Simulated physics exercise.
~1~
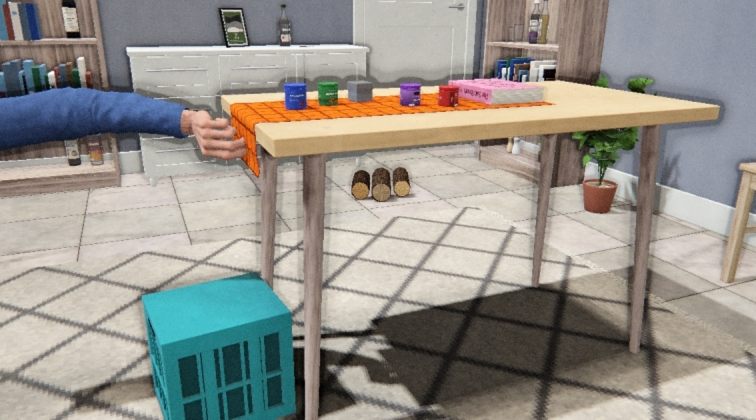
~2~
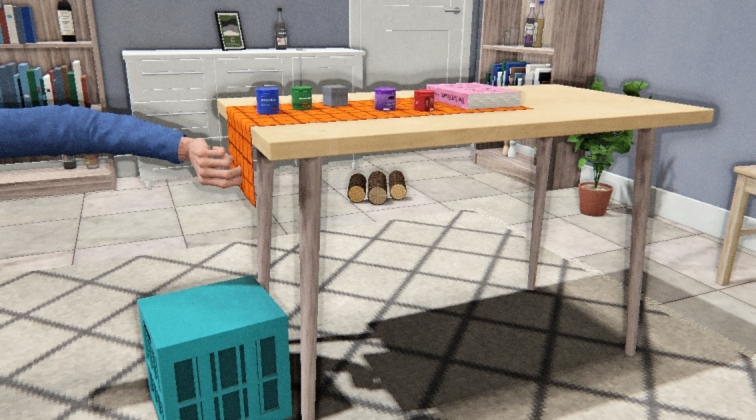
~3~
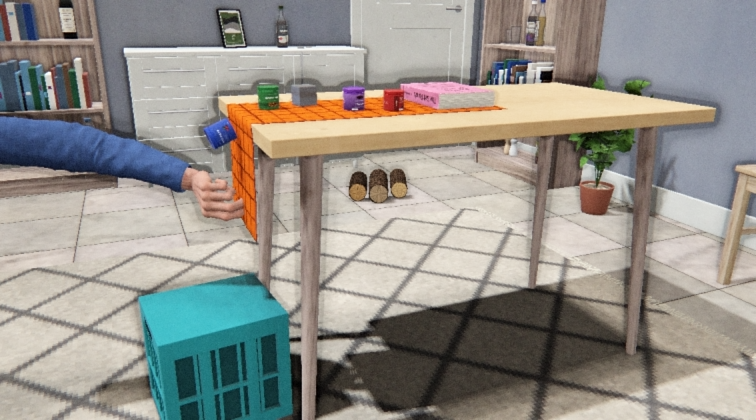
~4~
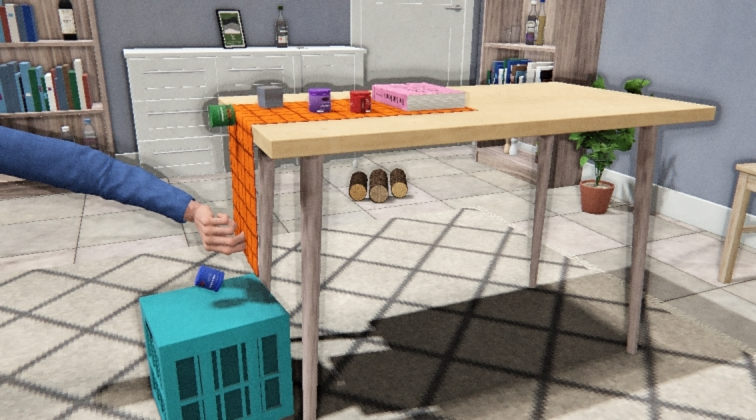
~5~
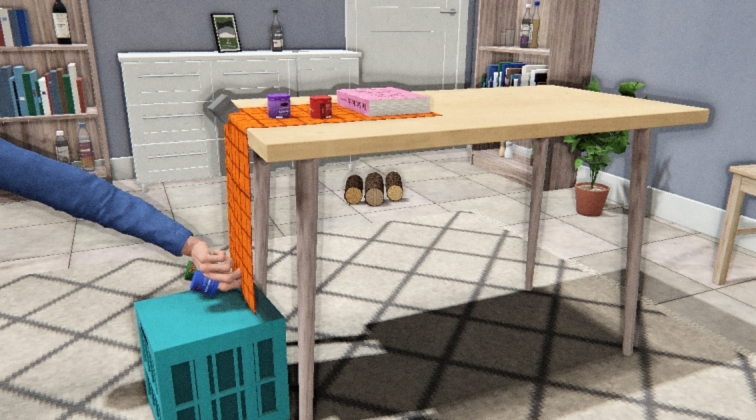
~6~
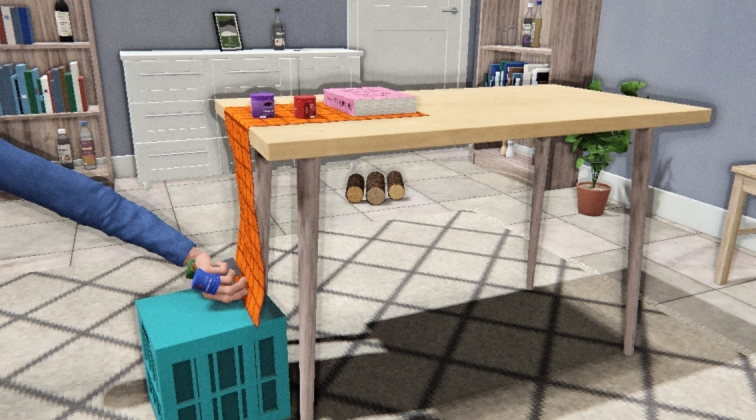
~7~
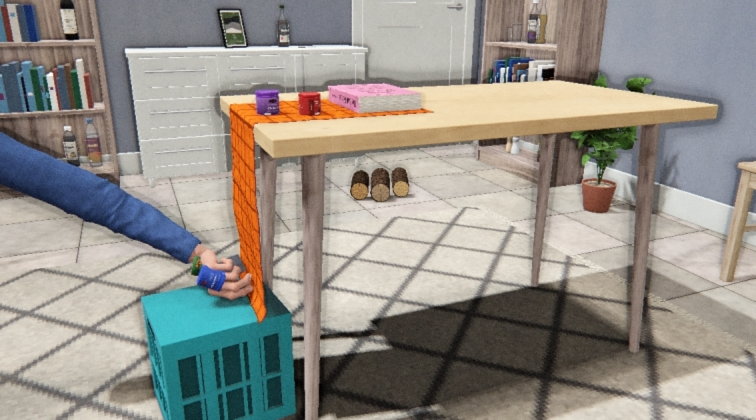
An orange runner, pulled by a hand, drops blue, green and grey objects off the table.
